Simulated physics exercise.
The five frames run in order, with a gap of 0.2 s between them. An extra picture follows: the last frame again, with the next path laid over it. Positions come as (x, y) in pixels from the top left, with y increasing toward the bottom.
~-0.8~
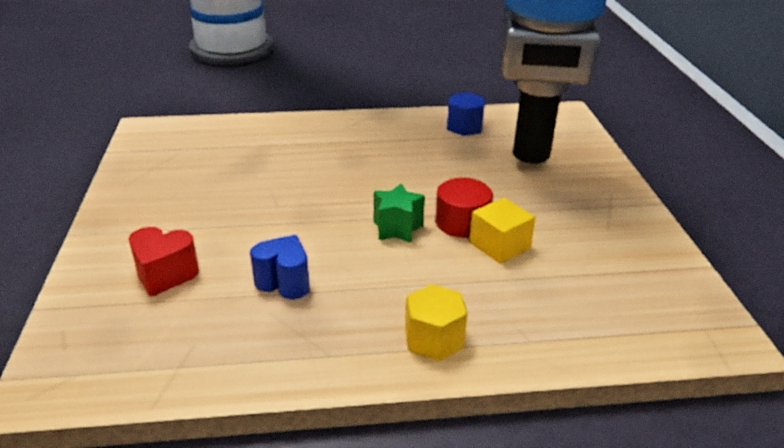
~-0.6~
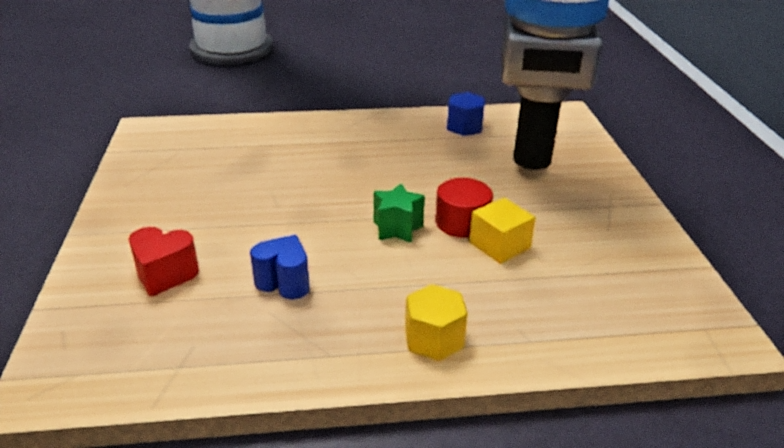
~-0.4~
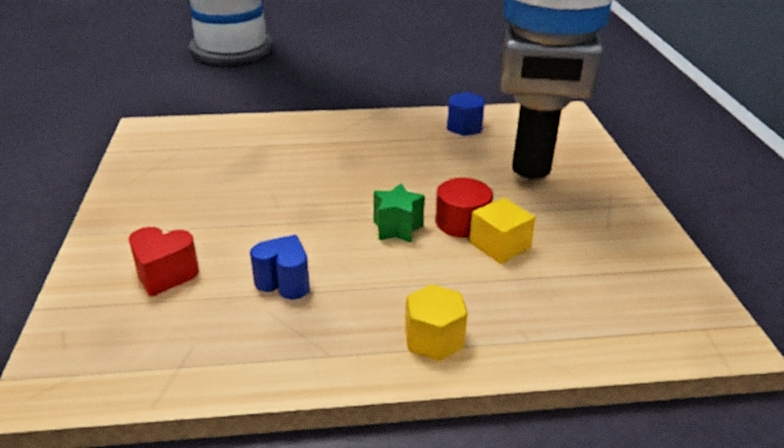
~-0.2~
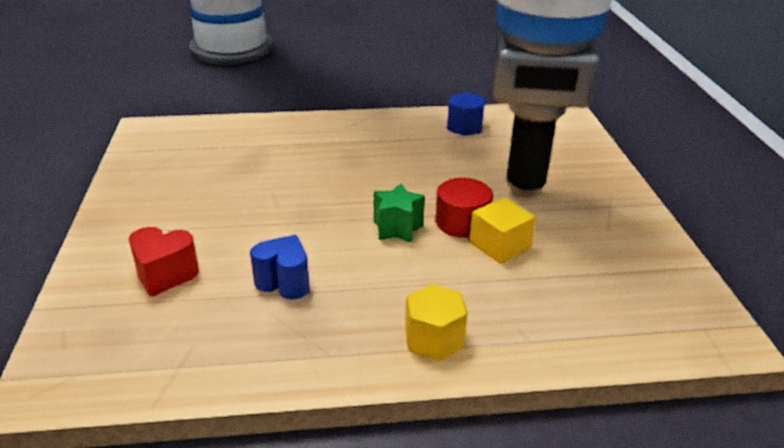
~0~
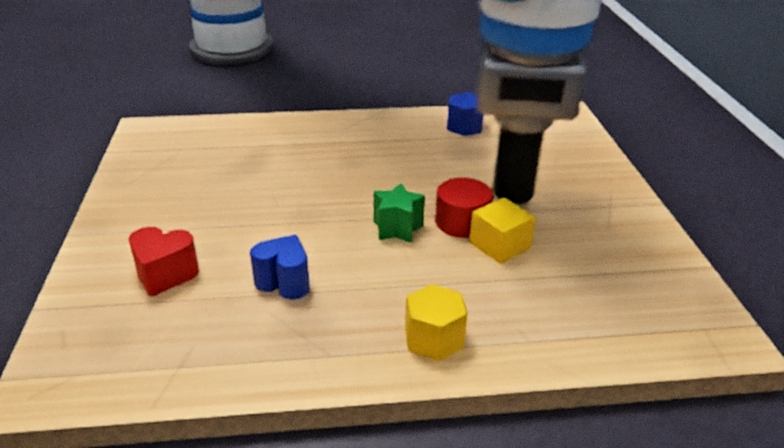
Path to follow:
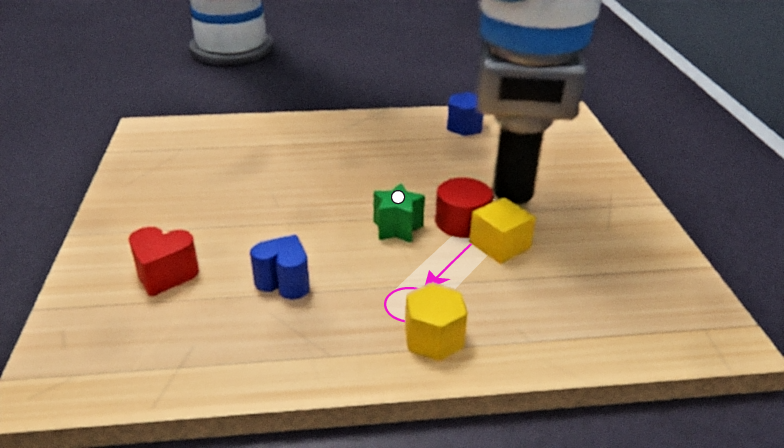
A robotic arm with a black cylindrical tip moves a short way toward the viewer over a pale wooden board on a dark surface, seen from a fixed, raised view. A red heart and a blue heart sit at left, a green star, red cylinder and yellow cube near the centre, a yellow hexagonal block in front, and a small blue block behind. The tip then shifts slightly left, close behind the cube, while every block stays still.
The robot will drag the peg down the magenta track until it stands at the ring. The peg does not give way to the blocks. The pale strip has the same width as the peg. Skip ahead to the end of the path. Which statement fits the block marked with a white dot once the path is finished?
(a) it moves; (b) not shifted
The one that fits is a, it moves.
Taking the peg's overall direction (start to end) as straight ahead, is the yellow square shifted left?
Yes, it checks out.
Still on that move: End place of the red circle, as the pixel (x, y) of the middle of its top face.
Located at (416, 207).
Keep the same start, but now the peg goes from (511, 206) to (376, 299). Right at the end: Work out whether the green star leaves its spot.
The result: It moves.
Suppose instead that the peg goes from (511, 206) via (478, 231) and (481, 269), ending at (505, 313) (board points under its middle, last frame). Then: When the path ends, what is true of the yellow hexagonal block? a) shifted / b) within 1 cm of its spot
Letter b.
The drawn path runs straight from (511, 206) to (410, 304); the dot is on the green star.
What follows on the original path. One third of the way, peg at (483, 222); green star at (384, 197), turned 15° anticlockwise; red circle at (433, 200); yellow square at (502, 233), turned 40° anticlockwise.
Two thirds of the way, peg at (449, 253); green star at (372, 195); red circle at (416, 207); yellow square at (500, 247), turned 100° anticlockwise.
At the end, peg at (411, 291); blue heart not moved; green star at (372, 195); yellow hexagonal block not moved; red circle at (416, 207); yellow square at (500, 247), turned 105° anticlockwise.
